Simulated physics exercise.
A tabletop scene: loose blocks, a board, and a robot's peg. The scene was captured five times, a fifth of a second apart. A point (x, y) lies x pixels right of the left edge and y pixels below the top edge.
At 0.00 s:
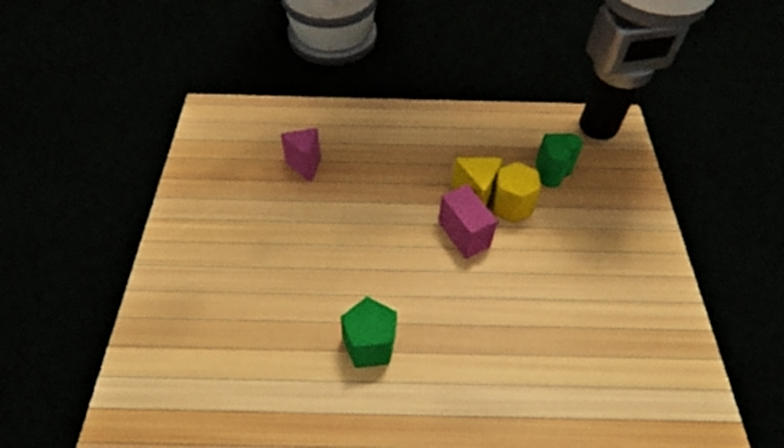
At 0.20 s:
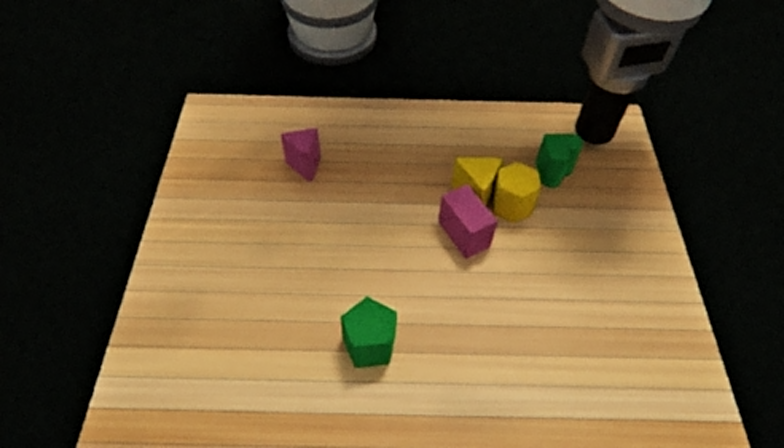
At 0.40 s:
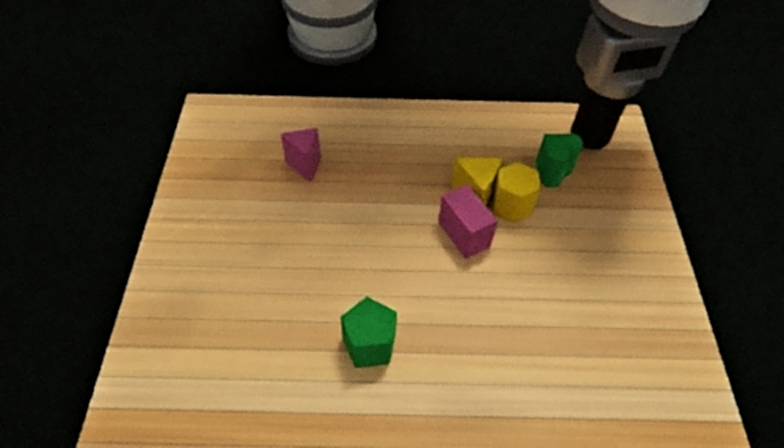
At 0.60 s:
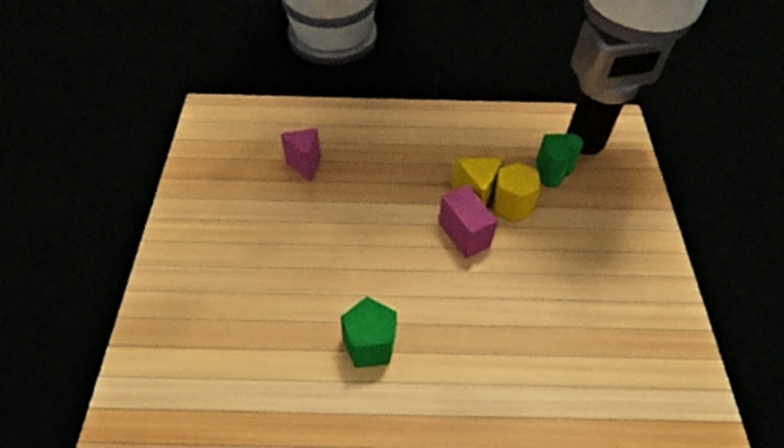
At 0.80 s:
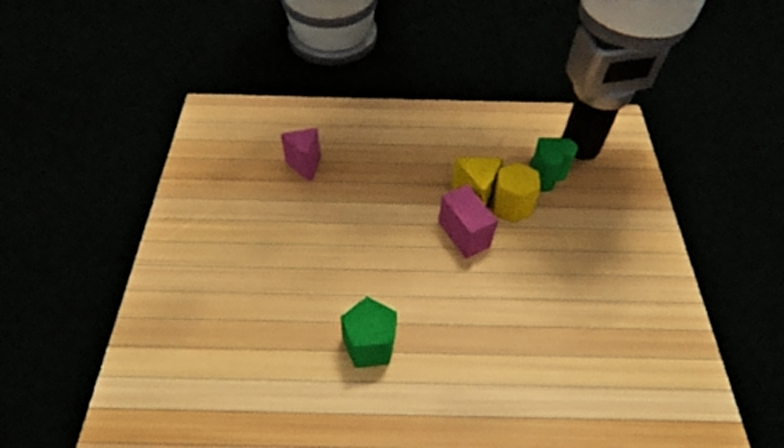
In the video, a robot's dark peg moves slightly down and left near the upper right of a wooden board, then nudges a green block a little left toward yellow and pink blocks, while the other blocks stay still.
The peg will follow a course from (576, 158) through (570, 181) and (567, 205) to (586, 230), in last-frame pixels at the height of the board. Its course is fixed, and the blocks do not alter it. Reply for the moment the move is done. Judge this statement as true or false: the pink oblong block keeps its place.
Verdict: True.
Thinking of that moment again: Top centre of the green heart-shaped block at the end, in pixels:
At roughly (538, 164).
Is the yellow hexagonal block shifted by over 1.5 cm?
In short: No.
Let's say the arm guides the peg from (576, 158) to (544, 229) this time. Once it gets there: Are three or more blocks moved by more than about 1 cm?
I believe not.
On the path given first. Halfway along, peg (572, 183); yellow hexagonal block (516, 181); green heart-shaped block (539, 162), turned 85° clockwise.
At the end, peg (591, 220); pink oblong block not moved; yellow hexagonal block (513, 183); green heart-shaped block (538, 164), turned 95° clockwise.
